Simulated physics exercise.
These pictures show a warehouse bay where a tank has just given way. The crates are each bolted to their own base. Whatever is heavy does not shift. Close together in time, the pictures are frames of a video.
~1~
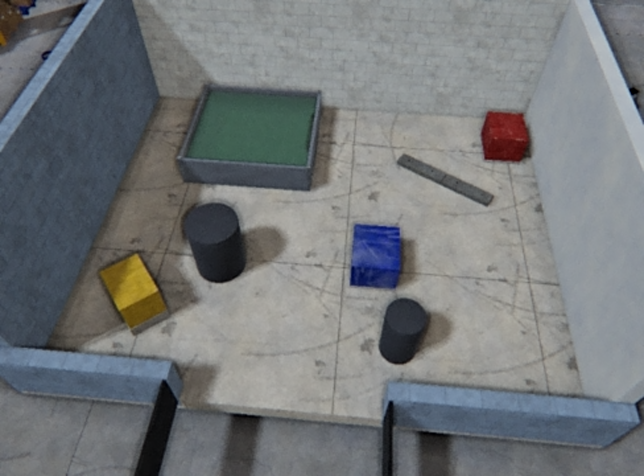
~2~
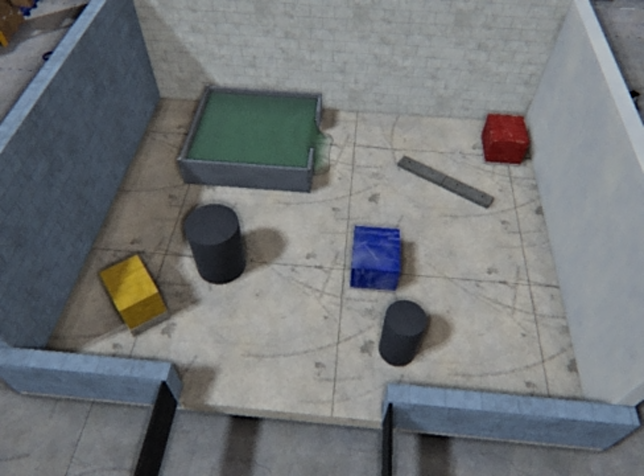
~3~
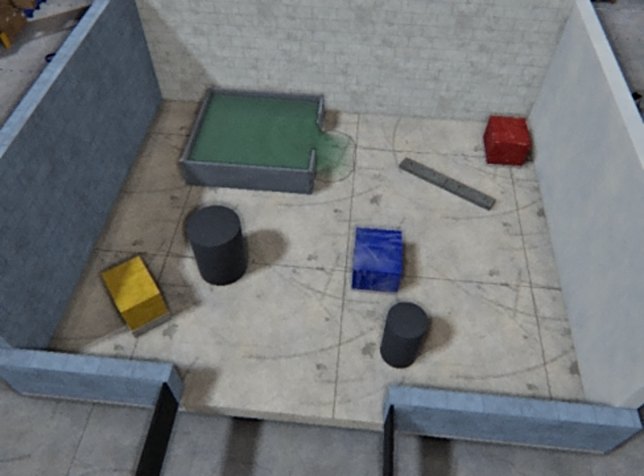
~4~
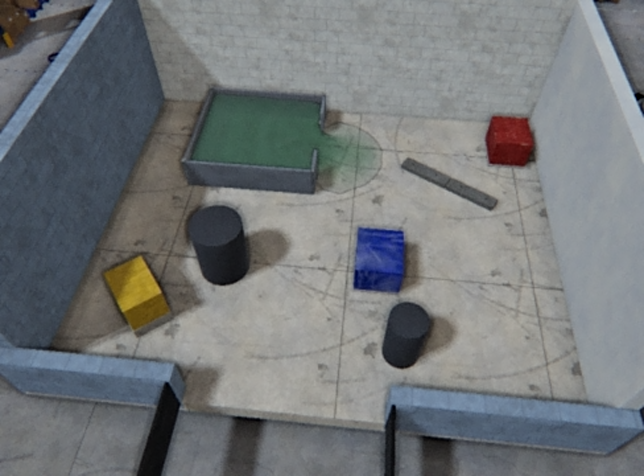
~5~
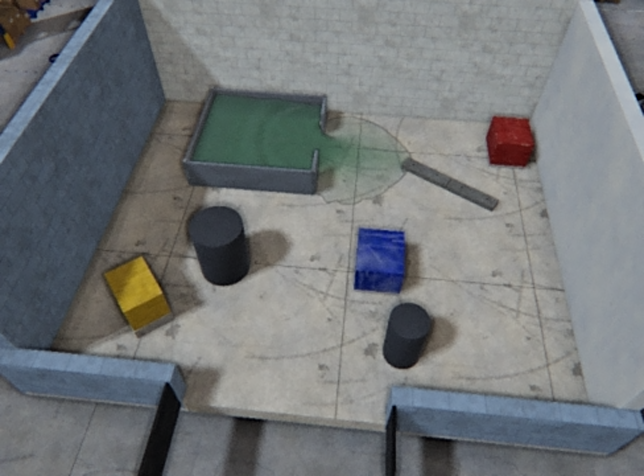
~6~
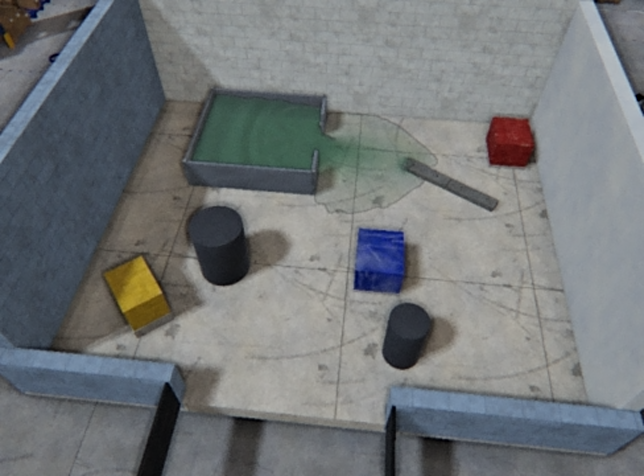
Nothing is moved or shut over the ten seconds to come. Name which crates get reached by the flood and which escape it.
Yellow crate: High enough; blue crate: Too low; red crate: Too low.
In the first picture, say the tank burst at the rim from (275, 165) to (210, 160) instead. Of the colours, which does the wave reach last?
My pick is the one in red.
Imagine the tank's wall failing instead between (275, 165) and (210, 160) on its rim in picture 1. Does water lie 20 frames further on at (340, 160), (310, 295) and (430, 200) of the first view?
Unwetted / soaked / unwetted.
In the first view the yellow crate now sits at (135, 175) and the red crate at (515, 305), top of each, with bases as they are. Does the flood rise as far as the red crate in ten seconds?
As far as I can tell, the red crate is flooded.
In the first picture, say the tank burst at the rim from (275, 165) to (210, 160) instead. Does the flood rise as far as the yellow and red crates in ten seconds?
The yellow crate is not reached, the red crate is not reached.
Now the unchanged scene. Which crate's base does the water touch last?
The crate marked yellow comes last.
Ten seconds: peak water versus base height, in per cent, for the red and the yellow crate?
Close to 510 per cent, and close to 20 per cent, in that order.
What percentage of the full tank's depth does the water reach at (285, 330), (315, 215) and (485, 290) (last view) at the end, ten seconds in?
First 6, next 0, last 12 in a hundred.
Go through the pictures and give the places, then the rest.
In the first frame, the tank at (254, 127) is whole and still.
In the second frame, the front is at (318, 172), out from the gap at (313, 146).
In the third frame, water pours out at (315, 149) and has run to (345, 174).
In the fourth frame, water pours out at (317, 148) and has run to (377, 148).
In the fifth frame, water pours out at (318, 149) and has run to (407, 159).
In the sixth frame, the front is at (432, 159), out from the gap at (318, 148).
A moment on, water covers 20 % of the floor; the yellow crate not reached, the blue crate not reached, the red crate water round its plinth.
Next, water covers 30 % of the floor; the yellow crate not reached, the blue crate water round its plinth, the red crate water round its plinth.
Then, water covers 35 % of the floor; the yellow crate not reached, the blue crate water round its plinth, the red crate water round its plinth.
Later, water covers 50 % of the floor; the yellow crate not reached, the blue crate water round its plinth, the red crate water round its plinth.
In the end, water covers 70 % of the floor; the yellow crate stayed above the water, the blue crate was topped, the red crate was topped.
